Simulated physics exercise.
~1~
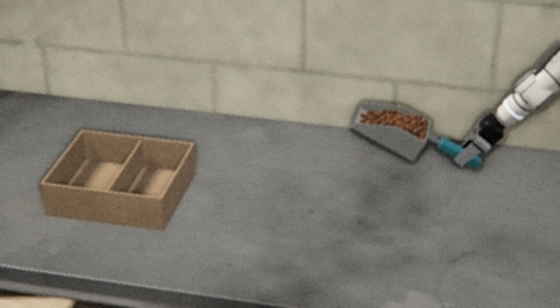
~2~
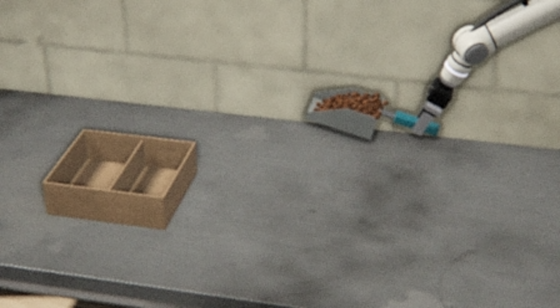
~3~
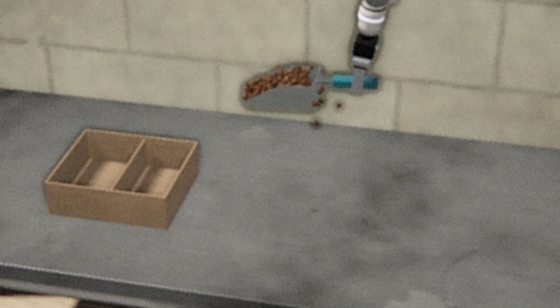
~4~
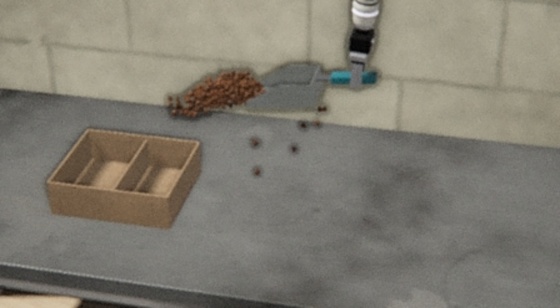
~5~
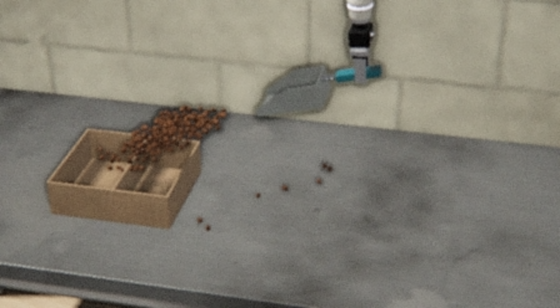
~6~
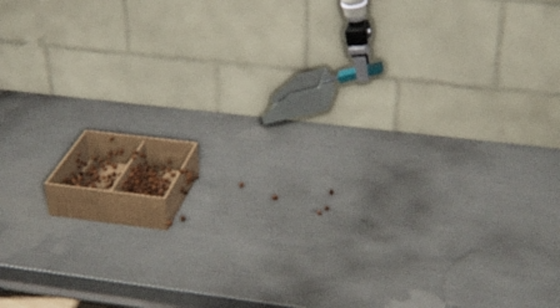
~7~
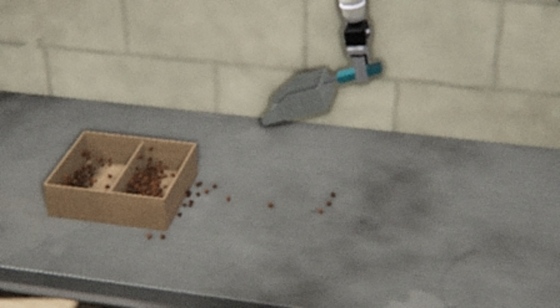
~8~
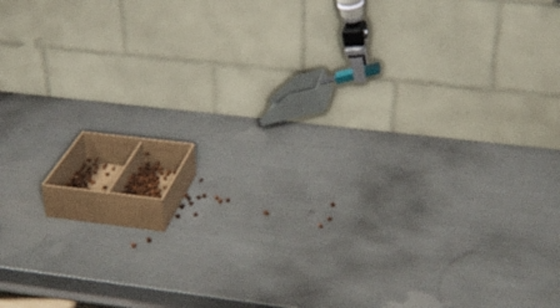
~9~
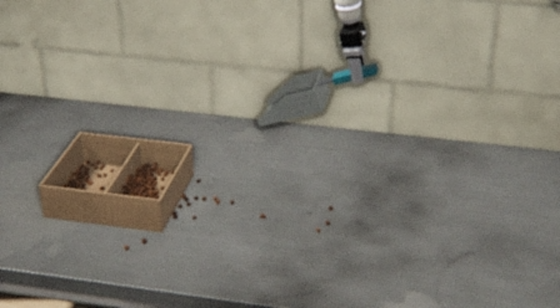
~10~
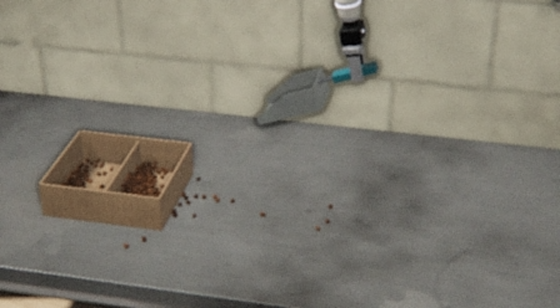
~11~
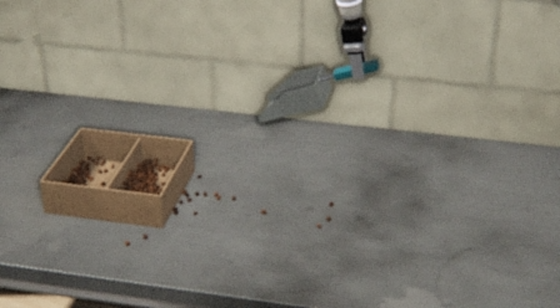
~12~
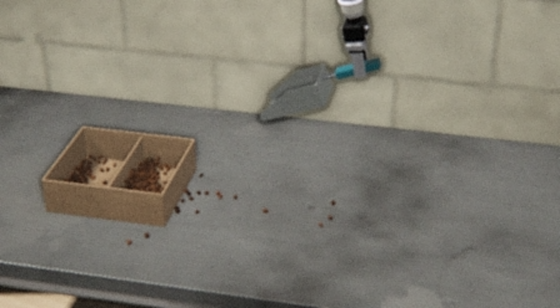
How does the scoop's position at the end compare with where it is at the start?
At the end the scoop is farther to the left and somewhat higher than at the start, when it is over toward the right side.
